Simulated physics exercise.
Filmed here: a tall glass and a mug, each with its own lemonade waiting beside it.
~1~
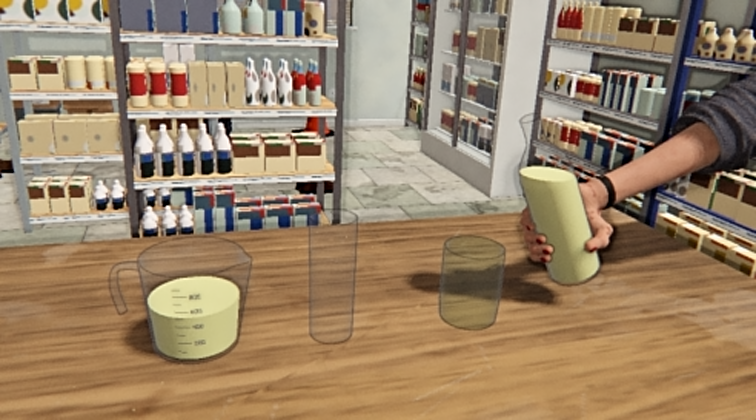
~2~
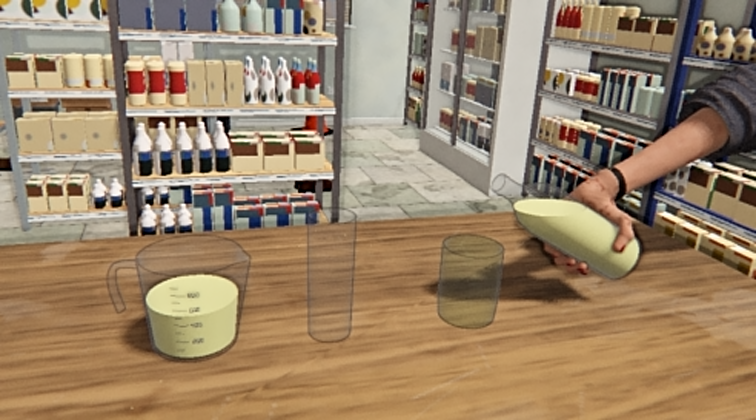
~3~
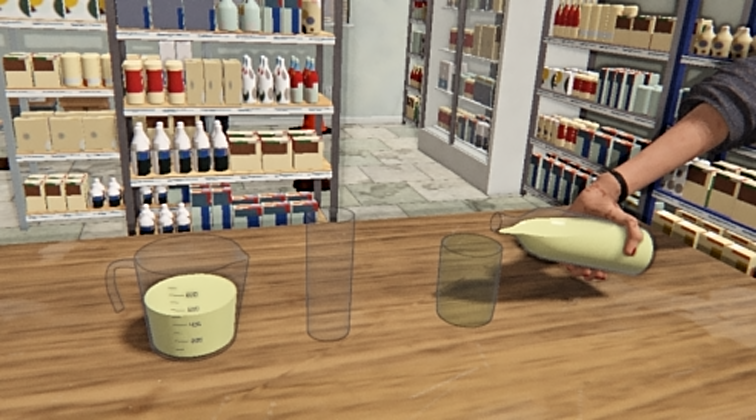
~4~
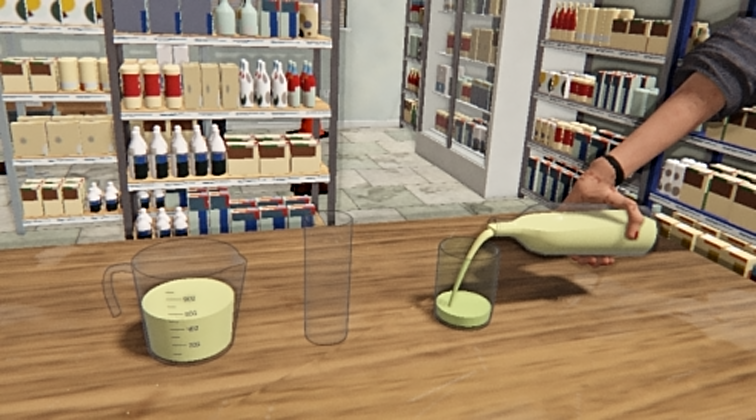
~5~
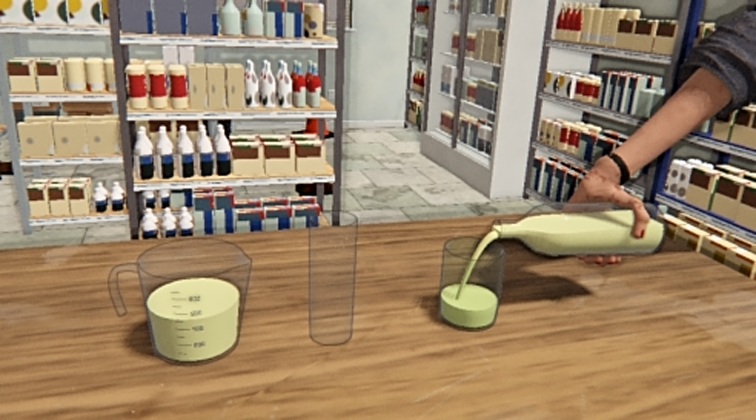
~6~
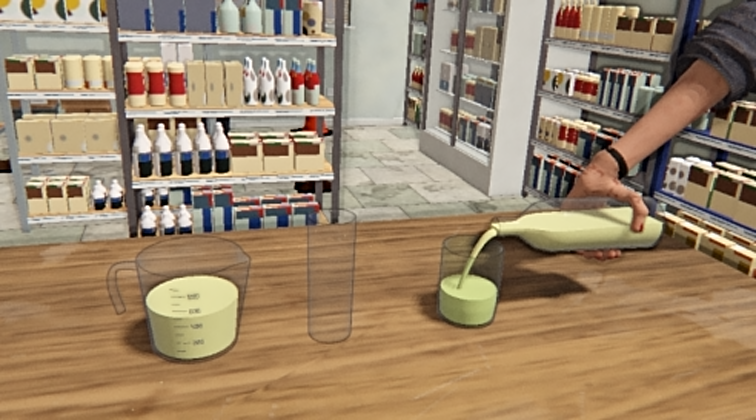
At first, a hand on the right holds a bottle of pale yellow-green liquid above a wooden table with a partly filled measuring jug and two empty glass vessels. The hand tips the bottle leftward until it is nearly level, and then liquid streams into the shorter vessel, whose level rises.
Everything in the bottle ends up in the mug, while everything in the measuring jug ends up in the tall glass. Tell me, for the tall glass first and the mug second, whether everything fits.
Tall glass - not everything fits; mug - not everything fits.
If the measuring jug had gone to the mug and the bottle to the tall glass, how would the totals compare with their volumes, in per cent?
Load: About 100 percent, then about 180 percent.
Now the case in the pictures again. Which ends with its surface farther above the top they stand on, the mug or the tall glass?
That would be in the tall glass.
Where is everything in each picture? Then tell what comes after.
In the first frame, the bottle is on its way; bottle (553, 197) tipped 25° with all of its load; measuring jug (195, 297) about half full; mug (471, 280) empty; tall glass (332, 274) empty.
In the second frame, the lemonade nears the lip; bottle (562, 221) tipped 60° with all of its load; mug (470, 278) empty.
In the third frame, the lemonade nears the lip; bottle (568, 237) tipped 75° with all of its load; mug (468, 277) empty.
In the fourth frame, pouring; bottle (568, 229) tipped 85° with nearly all of its load; mug nearly empty, surface at (464, 304).
In the fifth frame, pouring; bottle (574, 229) tipped 85° with about three quarters of its load; tall glass (332, 276) empty.
In the sixth frame, pouring; bottle (573, 225) tipped 90° with about three quarters of its load; measuring jug about half full, surface at (193, 296); mug about a third full, surface at (469, 288); tall glass (331, 274) empty.
A moment on, the mug is about three quarters full.
Further on, the mug is full to the brim and overflowed.
When it is over, the tall glass is full to the brim and overflowed; the mug is full to the brim and overflowed.
